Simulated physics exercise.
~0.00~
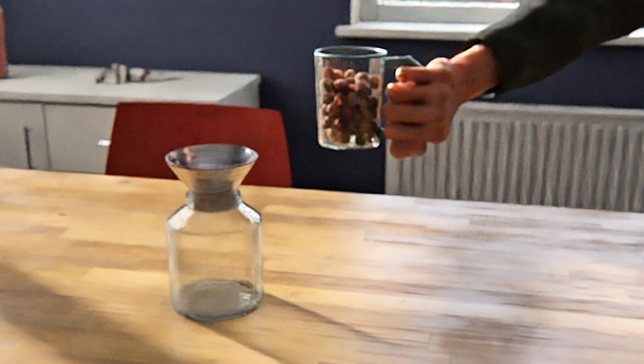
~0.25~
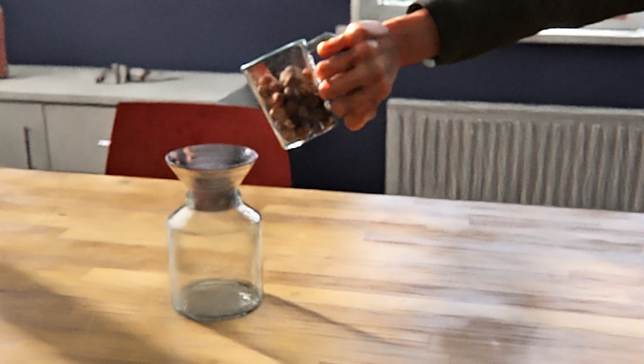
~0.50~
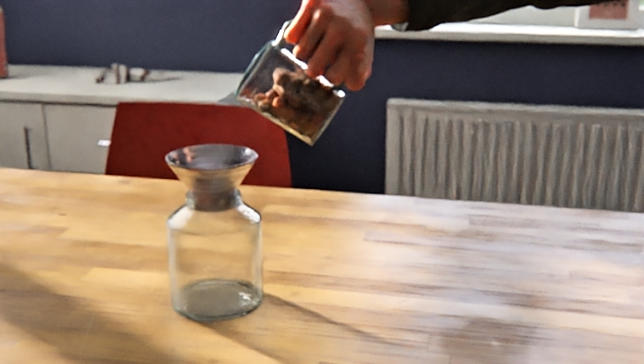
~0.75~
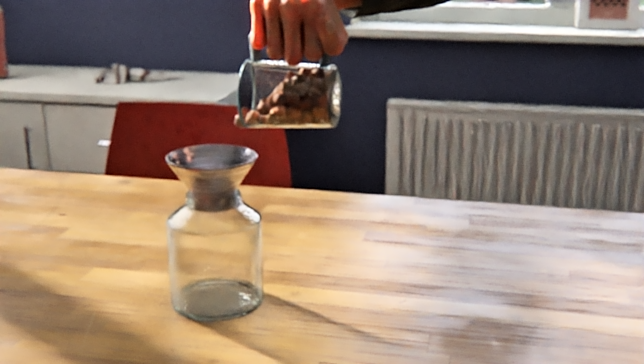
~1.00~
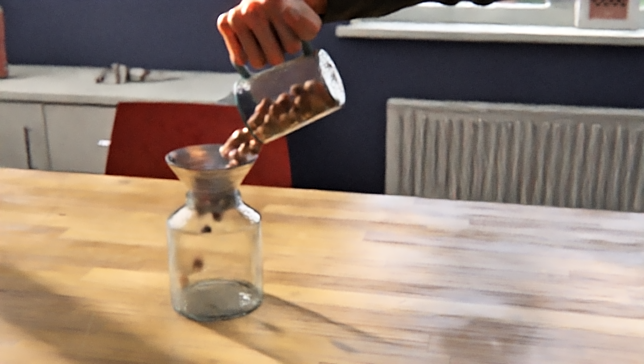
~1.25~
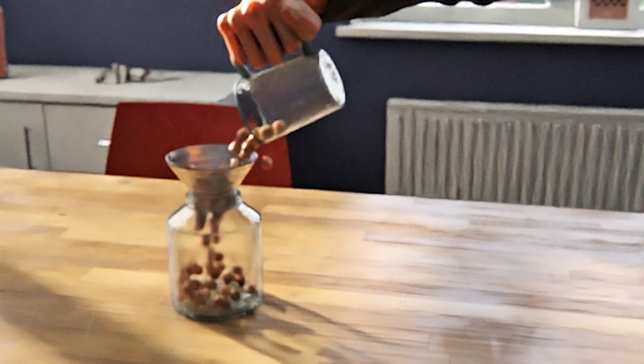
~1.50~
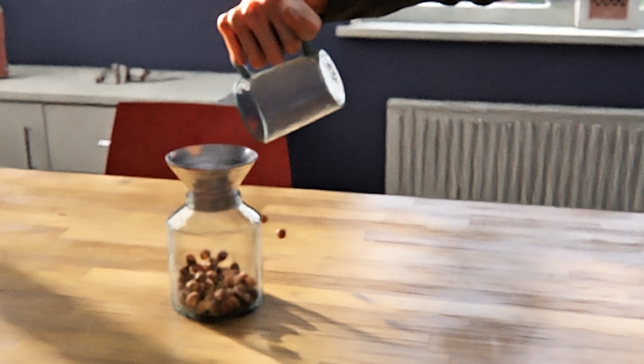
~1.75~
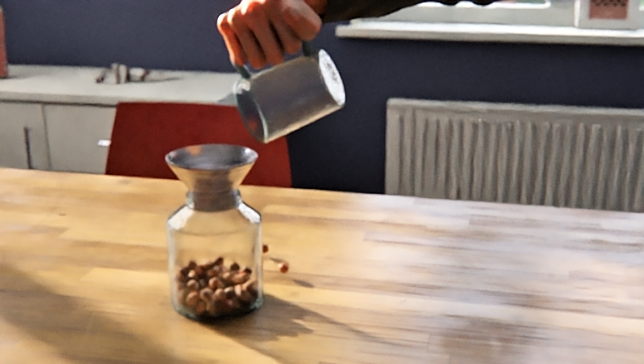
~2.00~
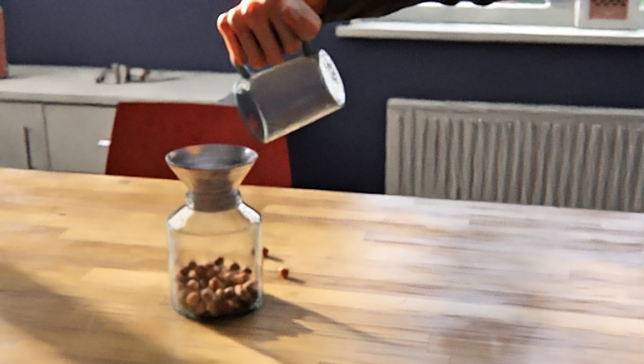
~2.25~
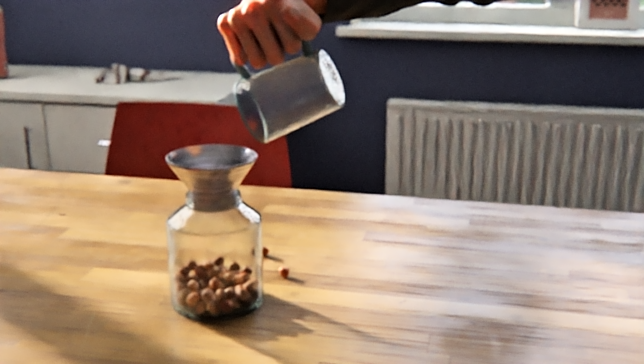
On a wooden table, a hand pours hazelnuts through a funnel into a jar, spilling a few.
